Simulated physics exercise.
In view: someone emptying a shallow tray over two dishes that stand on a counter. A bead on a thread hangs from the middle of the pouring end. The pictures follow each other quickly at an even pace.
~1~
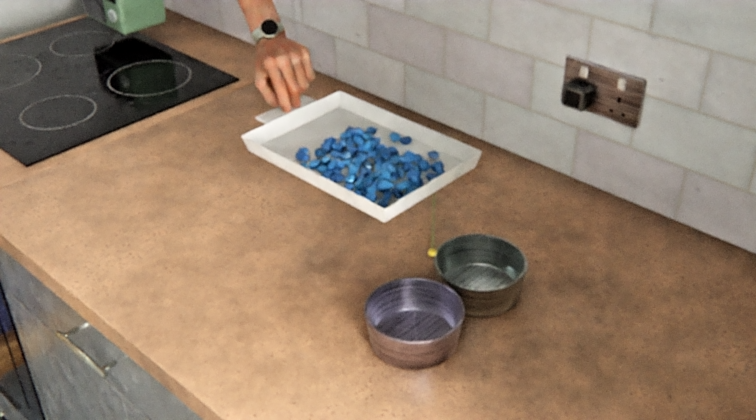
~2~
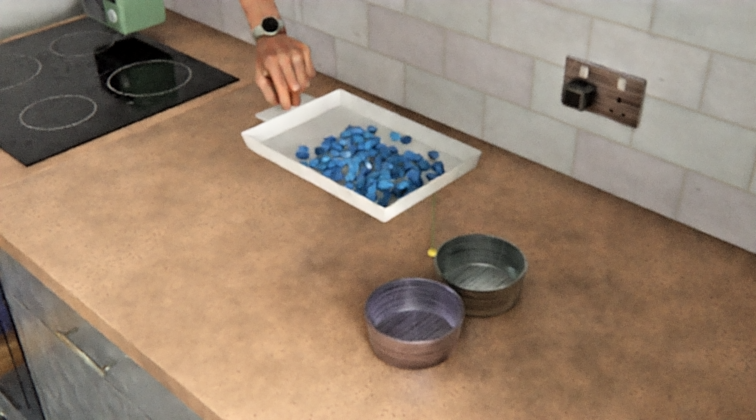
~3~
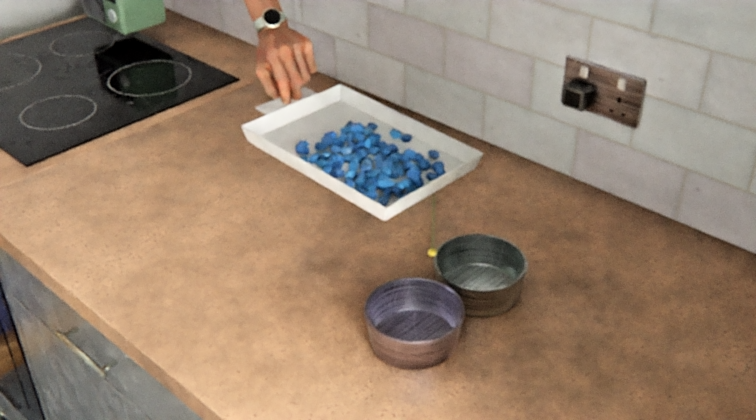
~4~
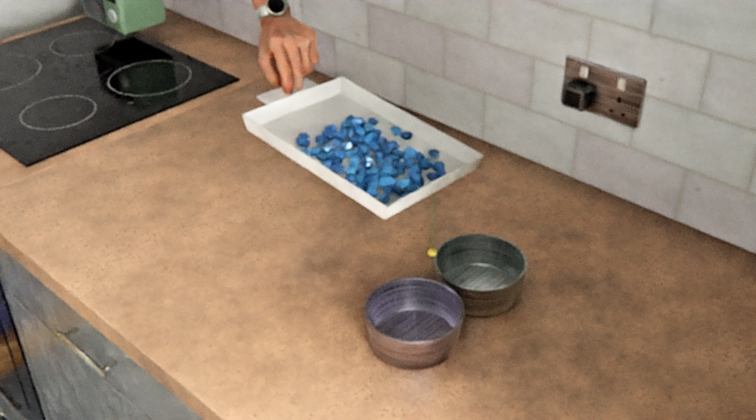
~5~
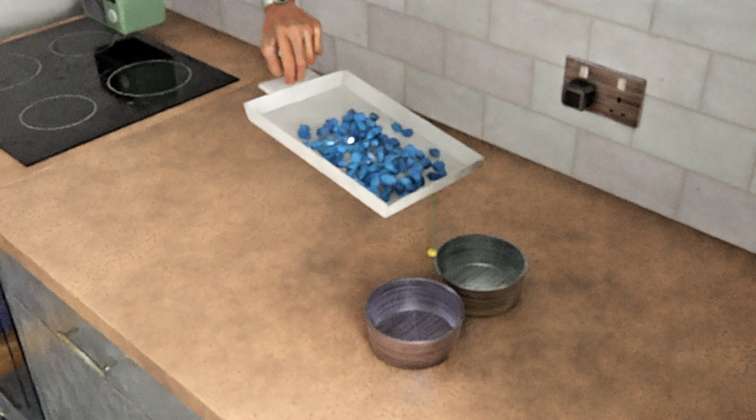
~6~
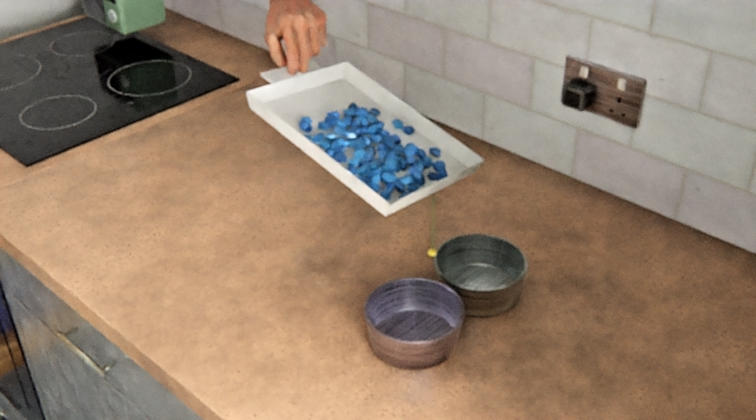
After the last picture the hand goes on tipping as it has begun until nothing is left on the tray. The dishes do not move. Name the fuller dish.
Fuller: The right-hand dish.
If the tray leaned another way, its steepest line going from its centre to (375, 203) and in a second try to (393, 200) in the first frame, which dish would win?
In turn: Left; the left-hand dish.
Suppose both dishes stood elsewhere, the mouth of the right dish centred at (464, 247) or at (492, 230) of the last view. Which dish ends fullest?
First right, then right.
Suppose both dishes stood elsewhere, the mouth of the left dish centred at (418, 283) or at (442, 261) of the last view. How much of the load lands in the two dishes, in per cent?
Near 80 % and 70 %.
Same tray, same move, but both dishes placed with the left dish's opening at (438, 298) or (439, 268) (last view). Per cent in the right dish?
First some 90, then 50 per cent.
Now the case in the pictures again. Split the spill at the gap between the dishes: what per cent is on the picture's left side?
Roughly 0 in a hundred.
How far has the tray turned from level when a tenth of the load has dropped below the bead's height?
At about 95°.
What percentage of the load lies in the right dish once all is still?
Roughly 80 in a hundred.
Just after the last frame, tray tipped steeply; almost all on the tray; just a few in the air.
A moment on, tray tipped right over; roughly two thirds on the tray; about a tenth in the right dish; just a few outside both; about a tenth in the air.
Further on, tray tipped past a quarter turn; the larger part in the right dish; roughly a quarter outside both.
When it is over, tray tipped past a quarter turn; not one in the left dish; the larger part in the right dish; roughly a quarter outside both.
